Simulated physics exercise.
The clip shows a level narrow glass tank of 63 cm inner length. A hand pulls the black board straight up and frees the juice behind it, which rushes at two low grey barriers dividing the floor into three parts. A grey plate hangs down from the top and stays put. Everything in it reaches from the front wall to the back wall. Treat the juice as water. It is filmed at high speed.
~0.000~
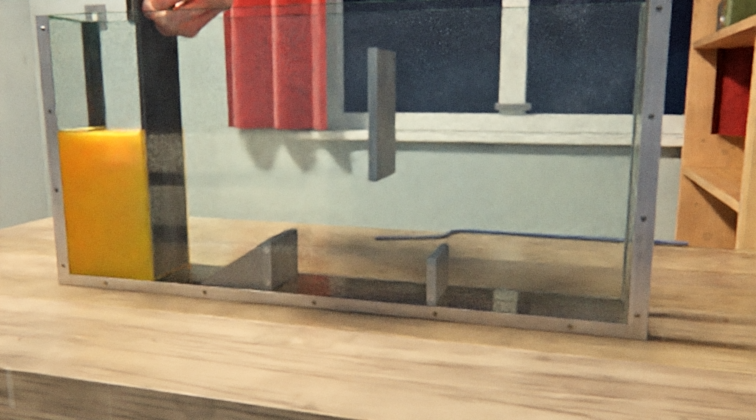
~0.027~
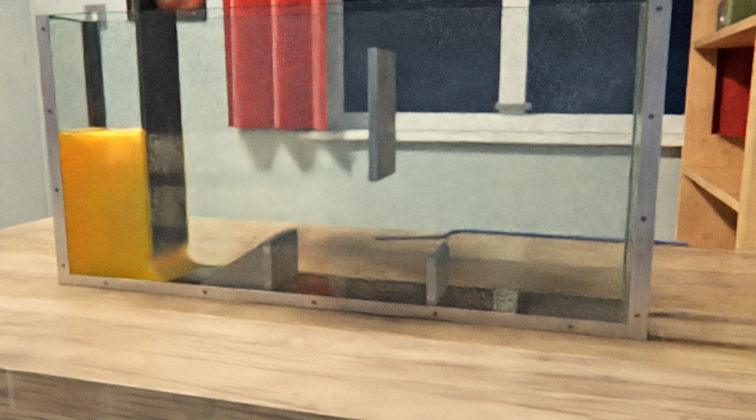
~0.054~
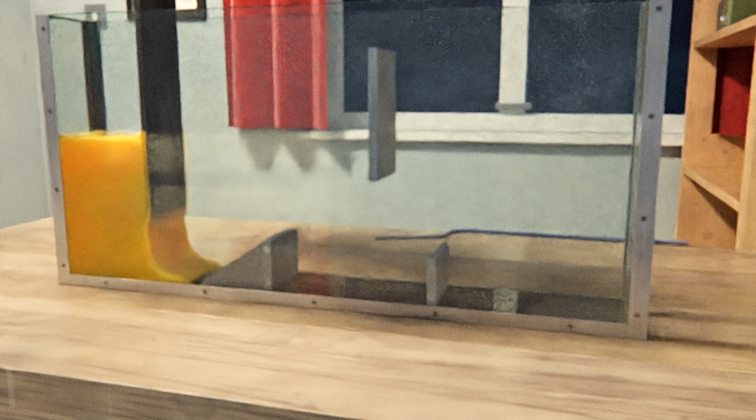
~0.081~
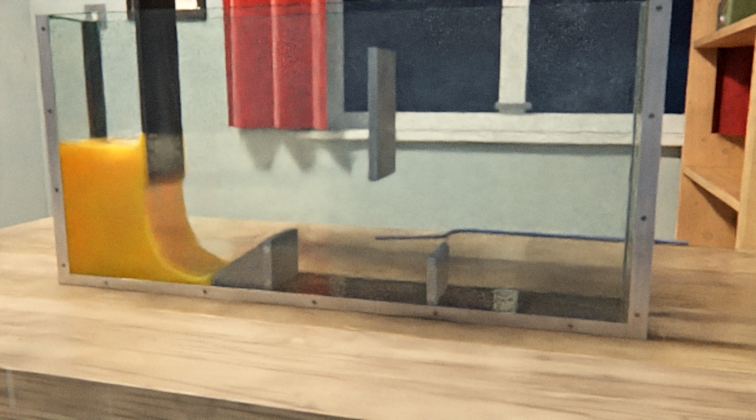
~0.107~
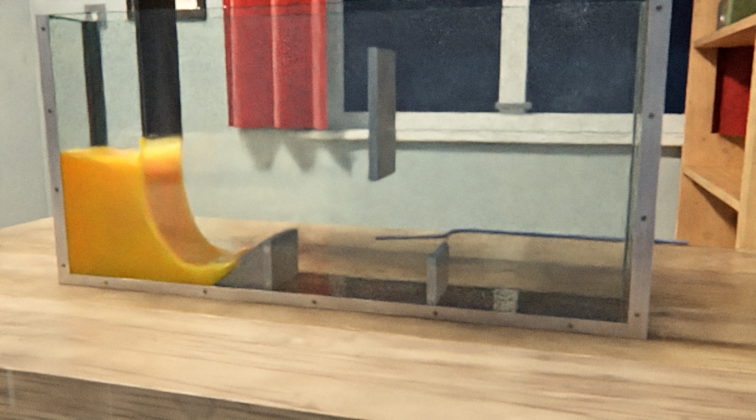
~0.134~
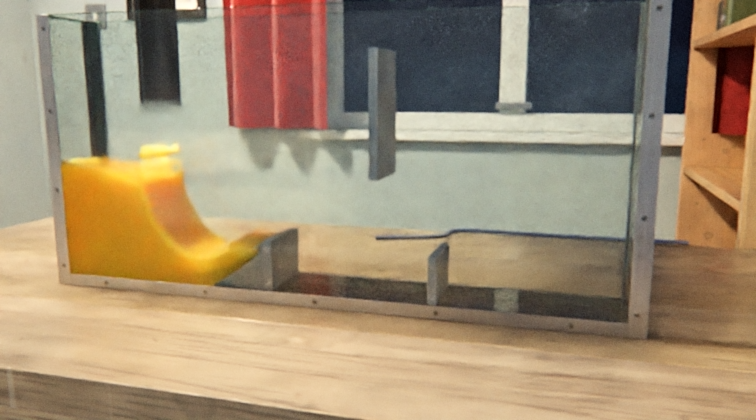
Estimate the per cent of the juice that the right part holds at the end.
The right part gets about 18 per cent.
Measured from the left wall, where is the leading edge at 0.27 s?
Roughly 38 cm out.
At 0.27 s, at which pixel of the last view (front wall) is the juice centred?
Near (182, 240).
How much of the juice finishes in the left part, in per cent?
Some 50 per cent.
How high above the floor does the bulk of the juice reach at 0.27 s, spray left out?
Roughly 12.5 cm up.
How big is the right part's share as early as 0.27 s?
About 0 per cent.
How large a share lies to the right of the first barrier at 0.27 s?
Near 20 in a hundred.
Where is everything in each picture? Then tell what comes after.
In the first picture, the juice tops out at (66, 132) by the left wall; its leading edge has got to (149, 278); the board ends at (152, 279); the first barrier (ramped) has its top at (266, 243); the second barrier (thin) has its top at (431, 261).
In the second picture, the juice tops out at (66, 133) by the left wall; its leading edge has got to (163, 279); the board ends at (151, 257).
In the third picture, the juice tops out at (66, 137) by the left wall; its leading edge has got to (183, 281); the board ends at (149, 220).
In the fourth picture, the juice tops out at (67, 145) by the left wall; its leading edge has got to (207, 283); the board ends at (146, 182).
In the fifth picture, the juice tops out at (68, 155) by the left wall; its leading edge has got to (207, 283); the board ends at (144, 144).
In the sixth picture, the juice tops out at (69, 166) by the left wall; its leading edge has got to (208, 283); the board ends at (142, 105).
Then, 0.27 s in, the shares are 79, 21 and 0 per cent from left to right.
Then, 0.47 s in, the shares are 59, 26 and 16 per cent from left to right.
Then, 0.83 s in, the shares are 53, 28 and 19 per cent from left to right.
Finally, the split from left to right is 51, 31 and 18 per cent.
